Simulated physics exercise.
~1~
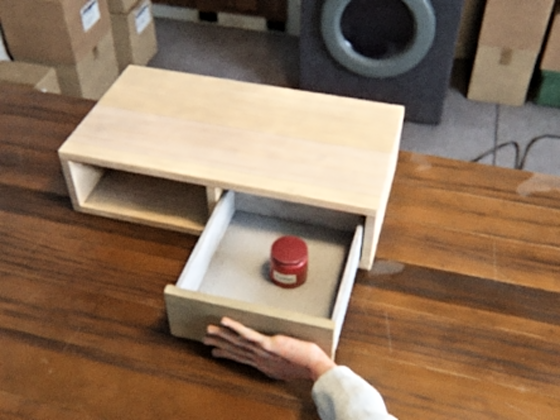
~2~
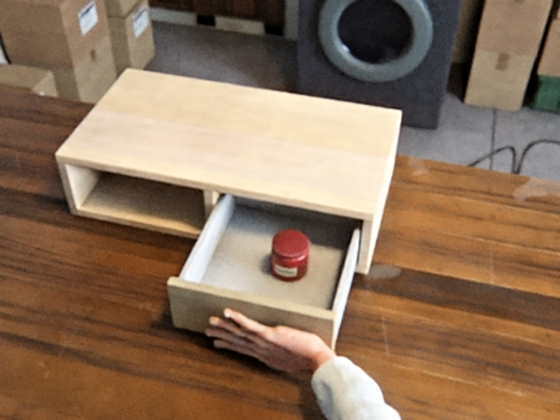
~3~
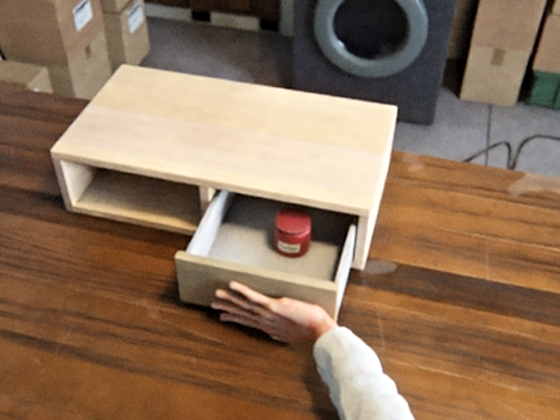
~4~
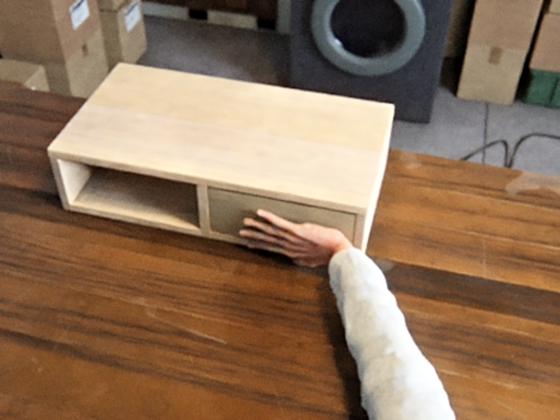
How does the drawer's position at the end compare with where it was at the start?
At the start the drawer is pulled well out of the cabinet with the red jar showing inside. By the end it has been pushed in and its front sits flush with the cabinet.
